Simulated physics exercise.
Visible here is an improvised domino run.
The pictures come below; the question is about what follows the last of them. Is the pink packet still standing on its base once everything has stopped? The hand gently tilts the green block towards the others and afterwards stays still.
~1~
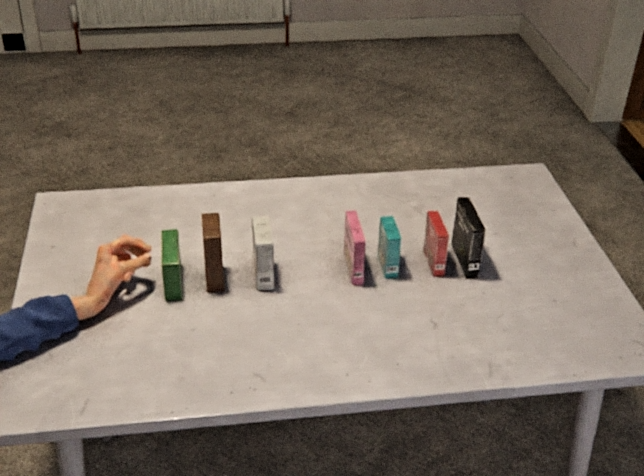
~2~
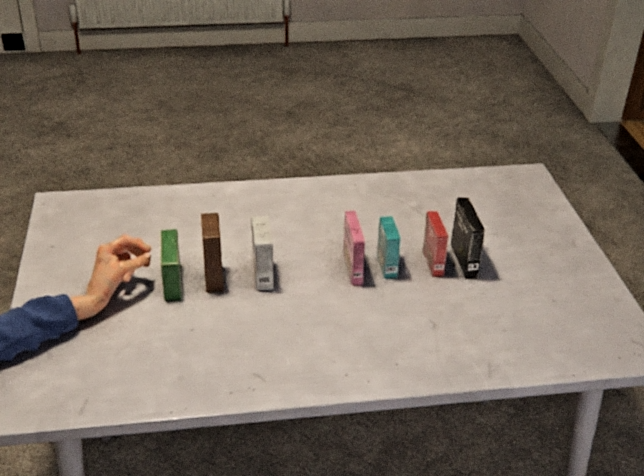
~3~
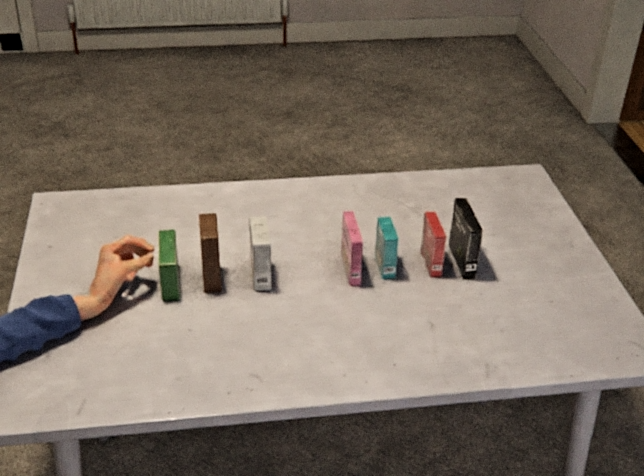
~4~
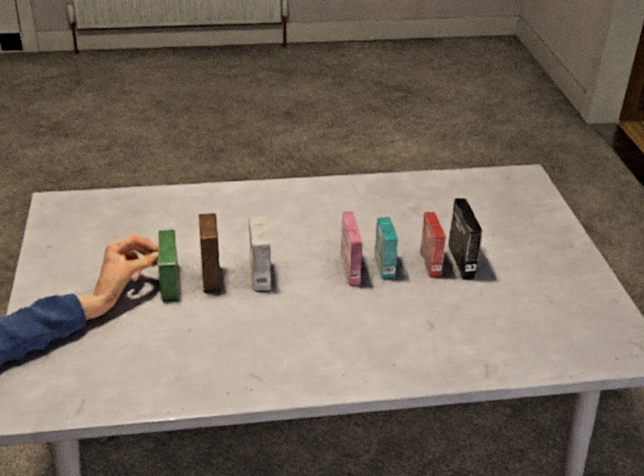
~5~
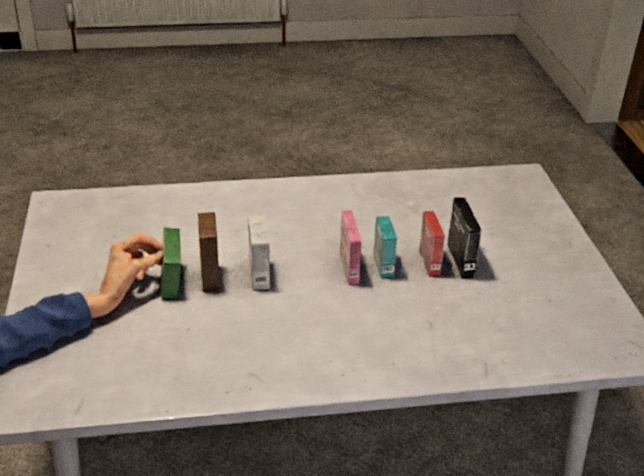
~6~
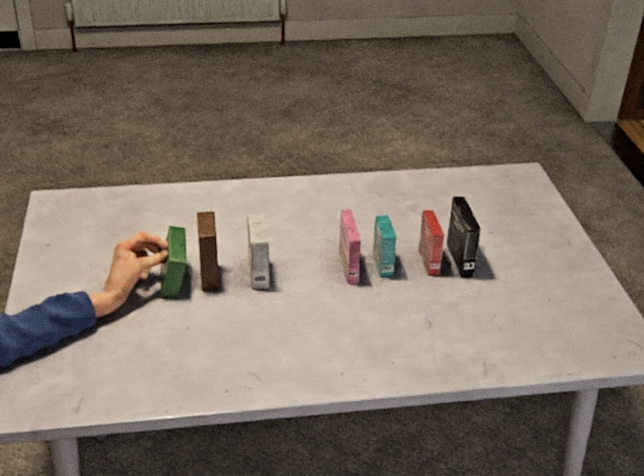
Yes - it stays on its end.
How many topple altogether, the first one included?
3.
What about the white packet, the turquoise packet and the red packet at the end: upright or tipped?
The white packet tumbles, the turquoise packet stays up and the red packet stays up.
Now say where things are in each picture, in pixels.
Pink packet (354, 248); red packet (435, 244), in the first picture.
Brown block (213, 253); turquoise packet (388, 247), in the second picture.
Red packet (433, 244); white packet (260, 253), in the third picture.
Brown block (210, 253); turquoise packet (386, 248), in the fourth picture.
Green block 8° over; red packet (431, 244); white packet (259, 252), in the fifth picture.
Green block 16° over; pink packet (350, 247); brown block (208, 251), in the sixth picture.
Then, 0.50 s on from there, green block 65° over; brown block turned 57° from how it was put; white packet turned 45° from how it was put.
Then, 0.70 s on from there, green block 86° over; white packet on its side; brown block turned 71° from how it was put.
In the end, toppled on the table, white packet and brown block; the other 3 unmoved. At the end, from the last picture's camera, pink packet near (350, 247).
